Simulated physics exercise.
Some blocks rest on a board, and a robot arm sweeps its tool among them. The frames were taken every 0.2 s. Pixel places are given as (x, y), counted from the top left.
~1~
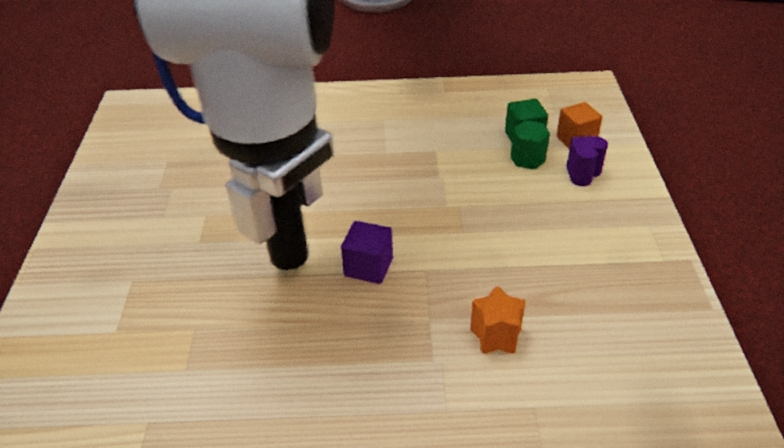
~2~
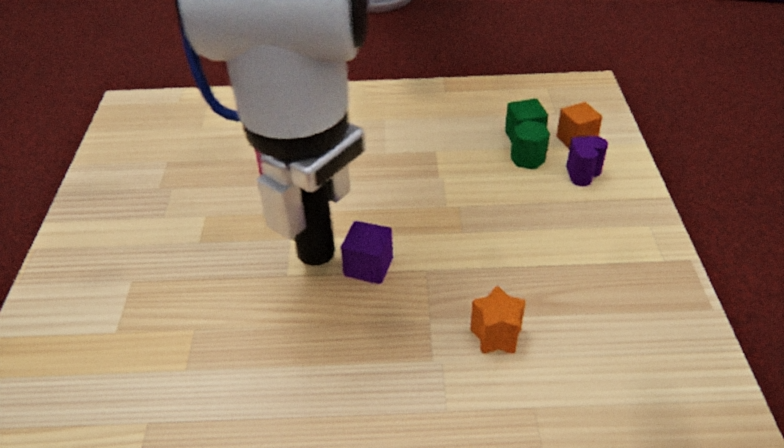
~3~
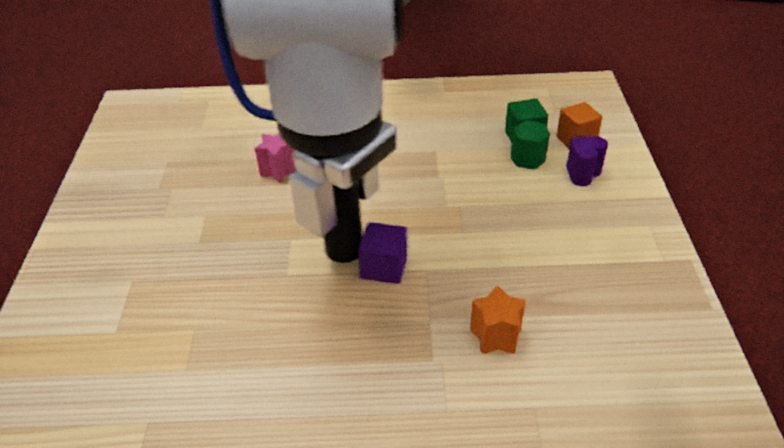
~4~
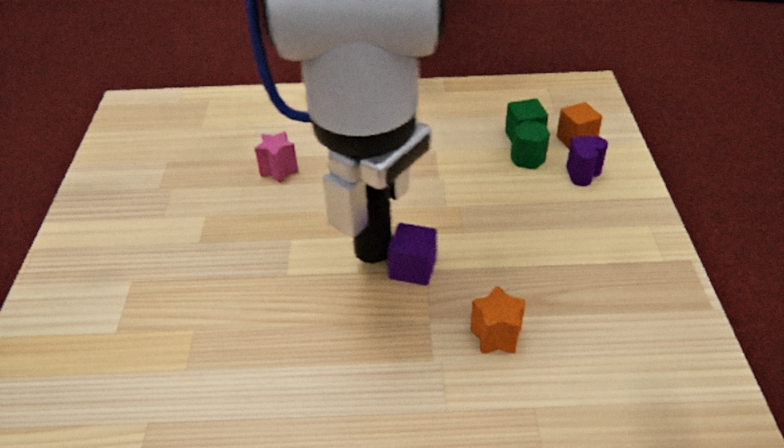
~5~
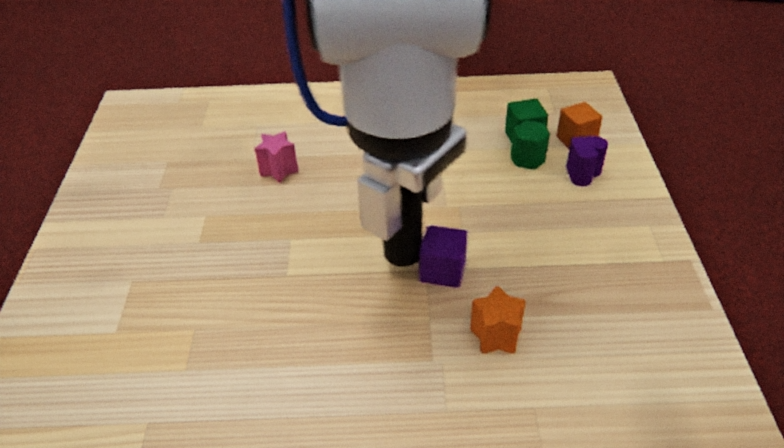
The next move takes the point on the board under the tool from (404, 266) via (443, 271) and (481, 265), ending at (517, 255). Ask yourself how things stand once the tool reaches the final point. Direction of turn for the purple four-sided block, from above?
From the top, the block rotates clockwise.
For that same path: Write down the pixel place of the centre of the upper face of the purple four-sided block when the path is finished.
My best guess is (556, 246).
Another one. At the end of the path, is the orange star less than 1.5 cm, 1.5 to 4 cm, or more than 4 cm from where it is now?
Shift: Under 1.5 cm.
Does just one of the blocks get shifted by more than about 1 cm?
Yes, that is how it ends up.
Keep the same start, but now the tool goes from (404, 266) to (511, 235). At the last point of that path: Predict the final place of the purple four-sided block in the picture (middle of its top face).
At (495, 244).
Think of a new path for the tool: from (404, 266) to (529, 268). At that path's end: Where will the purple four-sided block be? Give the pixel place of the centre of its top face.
(577, 248)
On the path given first. One third of the way, tool (443, 258); purple four-sided block (486, 245).
Two thirds of the way, tool (483, 252); purple four-sided block (526, 244), turned 15° clockwise.
At the end, tool (519, 242); purple four-sided block (556, 246), turned 35° clockwise; orange star in place.
